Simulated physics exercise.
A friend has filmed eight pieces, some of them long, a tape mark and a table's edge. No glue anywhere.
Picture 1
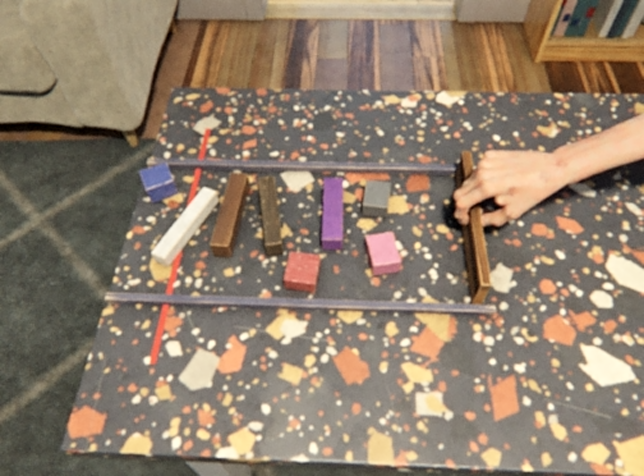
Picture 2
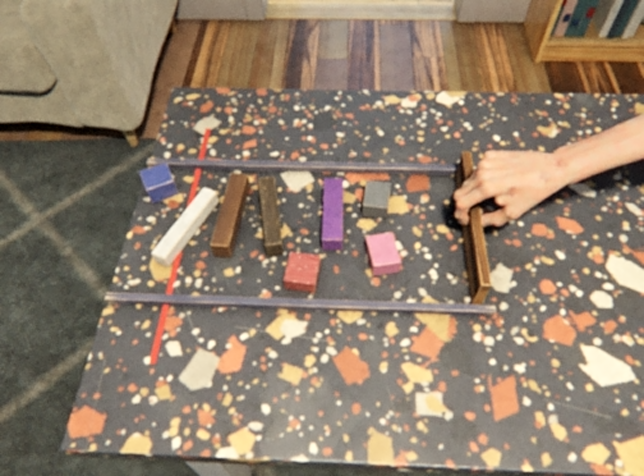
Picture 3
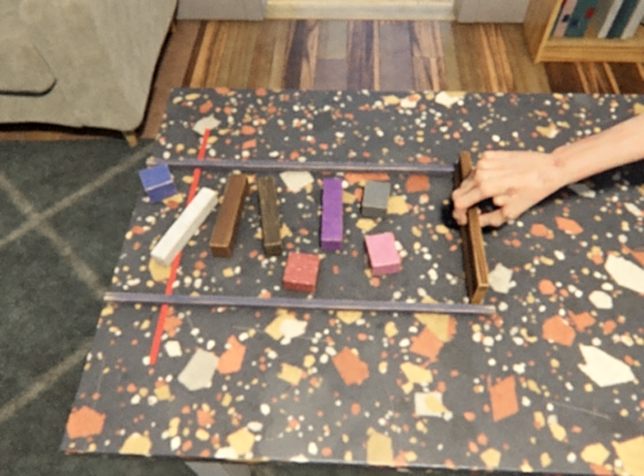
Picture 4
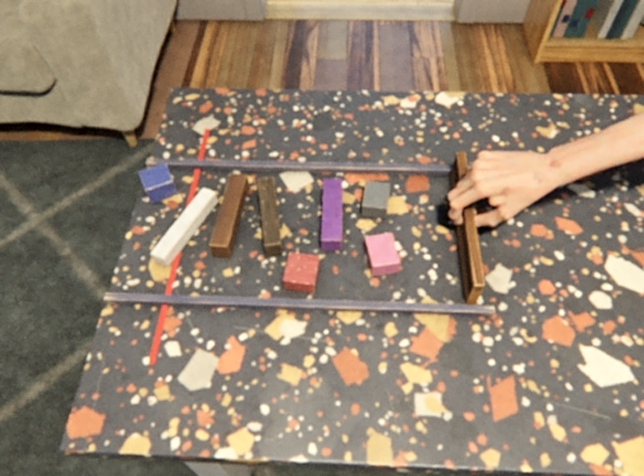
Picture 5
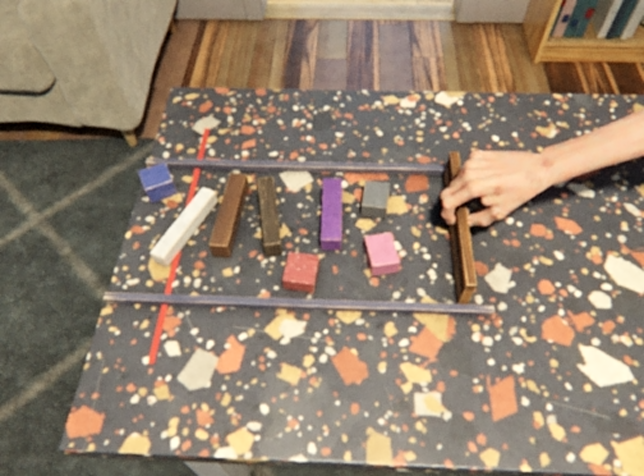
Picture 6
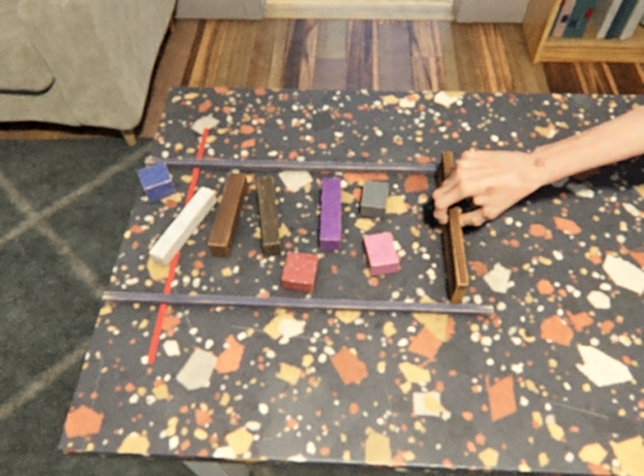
A wooden board held by a hand slides slightly left toward several coloured blocks and bars.
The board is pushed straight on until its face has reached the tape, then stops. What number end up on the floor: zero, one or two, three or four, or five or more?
The number that fall off is three or four.
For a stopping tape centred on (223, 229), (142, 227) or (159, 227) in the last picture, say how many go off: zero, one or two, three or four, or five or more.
In that order: One or two; more than four; 5 or more.
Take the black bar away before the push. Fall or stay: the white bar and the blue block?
The white bar goes over, the blue block falls.
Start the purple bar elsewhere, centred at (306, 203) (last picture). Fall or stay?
It survives.
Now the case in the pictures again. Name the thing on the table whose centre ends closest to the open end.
It is the black bar.
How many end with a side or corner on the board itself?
It touches 3.
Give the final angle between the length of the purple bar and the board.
Near 0 degrees.
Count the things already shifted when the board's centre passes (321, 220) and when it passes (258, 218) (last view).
At the one place 5, at the other 8.
Early on, none off yet; blue block at rest near (157, 183); white bar at rest near (185, 225); brown bar at rest near (229, 213).
A while later, none off yet; blue block at rest near (157, 183); white bar at rest near (184, 225); brown bar travelled a little near (219, 213).
Further along, none off yet; blue block leaning well over near (127, 180); white bar travelled a little near (132, 224); brown bar travelled about its own width near (152, 211).
Finally, the number that fall off is three or four; lost, brown bar, white bar and blue block.
